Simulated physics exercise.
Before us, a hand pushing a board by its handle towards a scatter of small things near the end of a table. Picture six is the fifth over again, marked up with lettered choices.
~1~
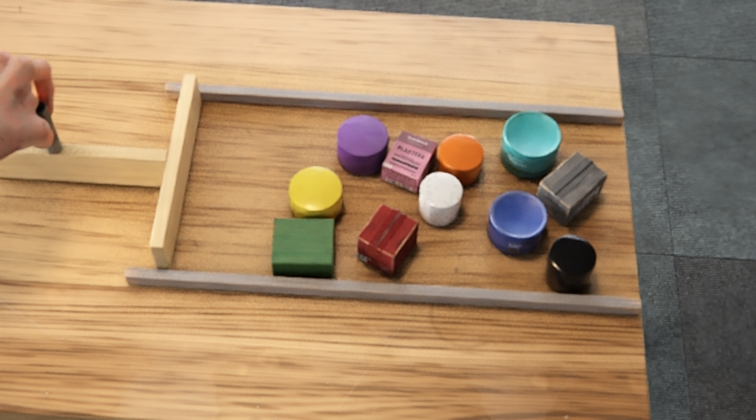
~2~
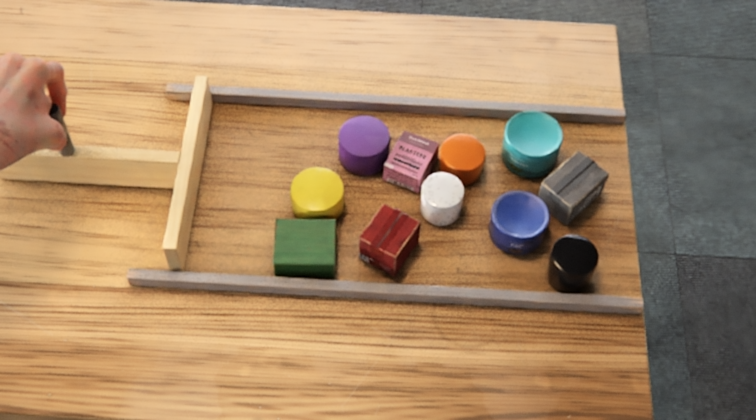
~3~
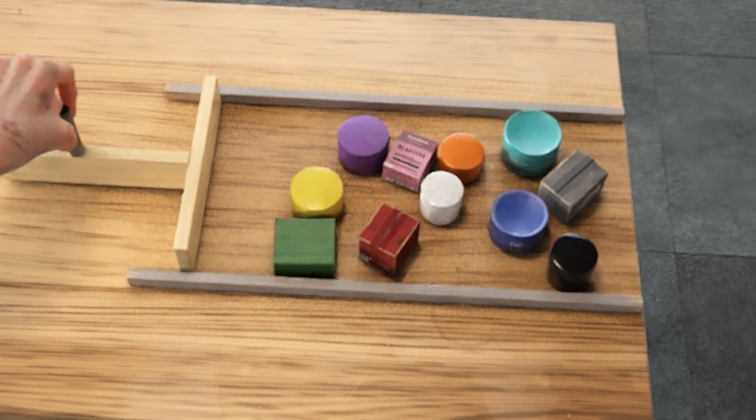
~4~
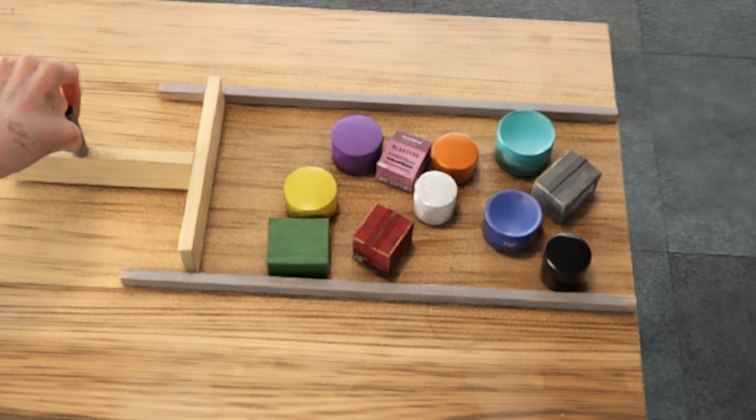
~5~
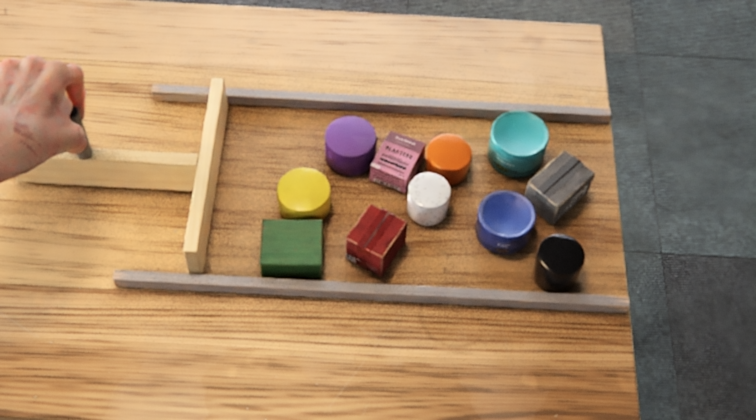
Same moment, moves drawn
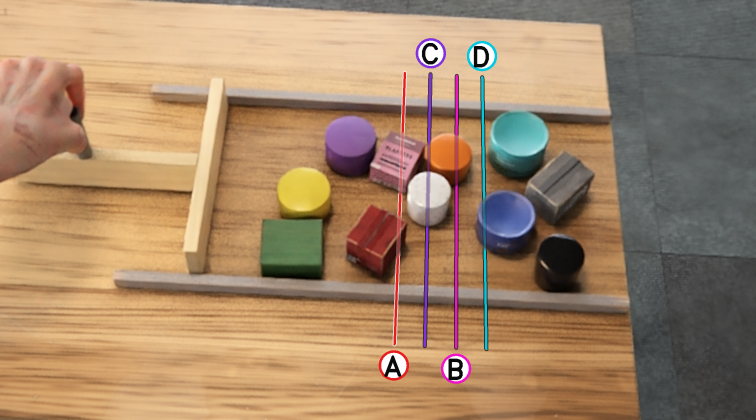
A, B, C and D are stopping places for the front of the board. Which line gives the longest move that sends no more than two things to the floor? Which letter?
The farthest such stop is D.
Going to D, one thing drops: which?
The grey box.
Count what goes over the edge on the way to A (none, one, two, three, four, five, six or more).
By then, none.
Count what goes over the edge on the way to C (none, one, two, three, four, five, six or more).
By then, none.
On the marked copy, A at (400, 197); B at (456, 200); C at (428, 199); D at (484, 202).
Taking D. A third of the way, board (306, 165); green block (338, 252); red box (394, 239).
Two thirds of the way, board (405, 170); grey box (568, 184); blue jar (540, 225).
When it is over, board (483, 175); grey box over the edge; blue jar (618, 230); one fallen.
As for the rest, A is within the limit but short; B is within the limit but short; C is within the limit but short.
